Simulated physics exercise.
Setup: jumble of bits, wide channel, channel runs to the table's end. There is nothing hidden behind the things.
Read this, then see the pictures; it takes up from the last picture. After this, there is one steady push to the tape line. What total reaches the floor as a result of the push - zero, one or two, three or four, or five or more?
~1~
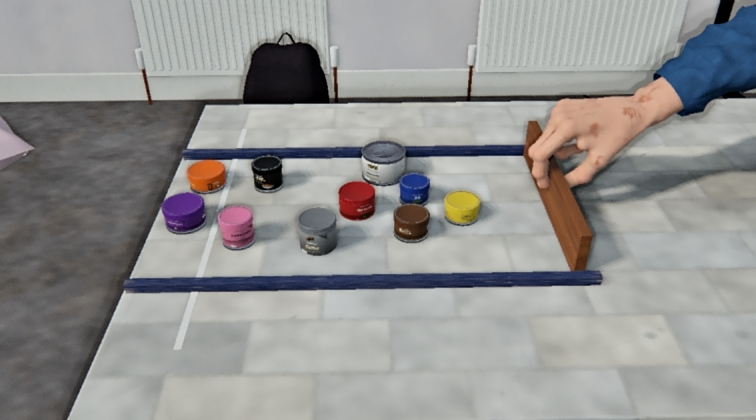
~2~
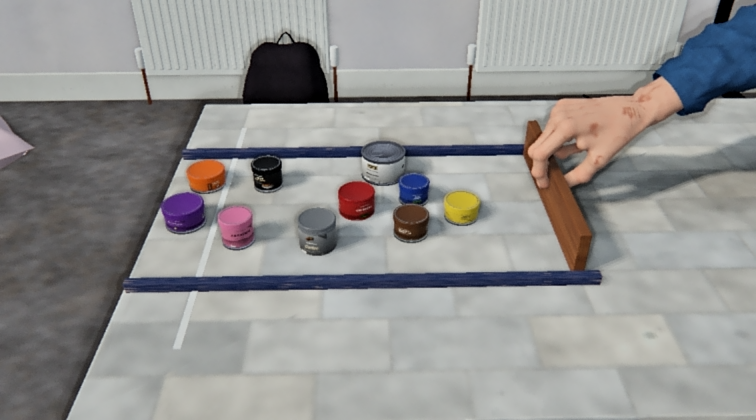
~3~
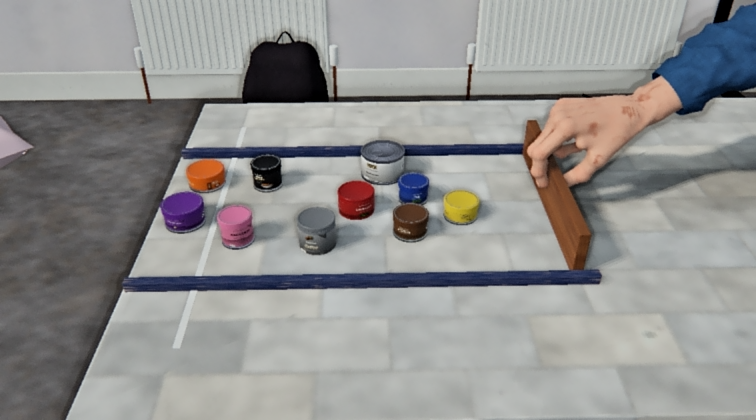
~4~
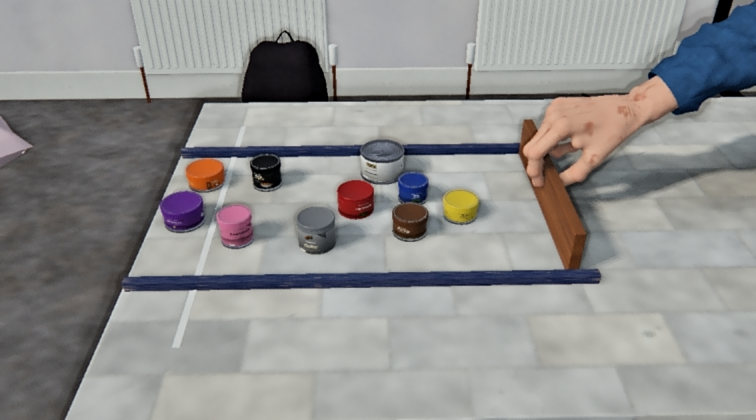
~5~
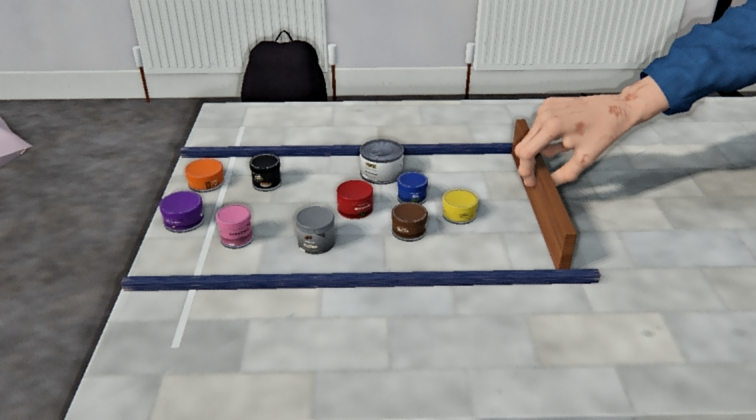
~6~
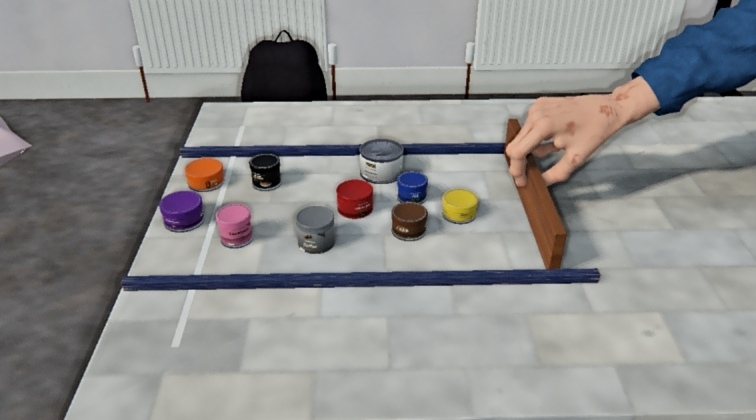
The push will send just one or two off the table.
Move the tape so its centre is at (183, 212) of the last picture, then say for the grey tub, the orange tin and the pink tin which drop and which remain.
The grey tub? It is safe. The orange tin? It does not stay. The pink tin? It does not stay.
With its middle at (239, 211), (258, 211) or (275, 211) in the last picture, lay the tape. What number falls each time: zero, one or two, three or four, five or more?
In order: Zero, not one, zero.
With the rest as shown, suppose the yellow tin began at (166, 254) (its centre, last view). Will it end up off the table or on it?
From that start, the object then is safe.
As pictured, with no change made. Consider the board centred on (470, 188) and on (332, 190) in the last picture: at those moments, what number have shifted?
The first count is 1, and then it's 6.
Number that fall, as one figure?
Result - number fallen: 1.
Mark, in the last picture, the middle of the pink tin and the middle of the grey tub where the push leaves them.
First: About (155, 236); second: About (181, 247).
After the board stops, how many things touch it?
The count comes out at 5.
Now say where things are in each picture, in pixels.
Purple tin (185, 213); orange tin (207, 177); pink tin (237, 228); board (553, 190); tape (219, 214), in the first picture.
Orange tin (207, 177); board (552, 189), in the second picture.
Pink tin (236, 227); brown tin (410, 223), in the third picture.
Purple tin (183, 212); white pot (382, 162), in the fourth picture.
Orange tin (205, 175); red tub (355, 200), in the fifth picture.
Purple tin (182, 211); orange tin (205, 175); pink tin (235, 226); board (530, 188); tape (217, 212), in the sixth picture.
Early on, none off yet; purple tin at rest near (182, 211); orange tin at rest near (205, 175); pink tin at rest near (235, 226).
A while later, none off yet; purple tin at rest near (182, 211); orange tin at rest near (199, 174); pink tin travelled about its own width near (208, 228).
Finally, the number that fall off is one or two; lost, orange tin.
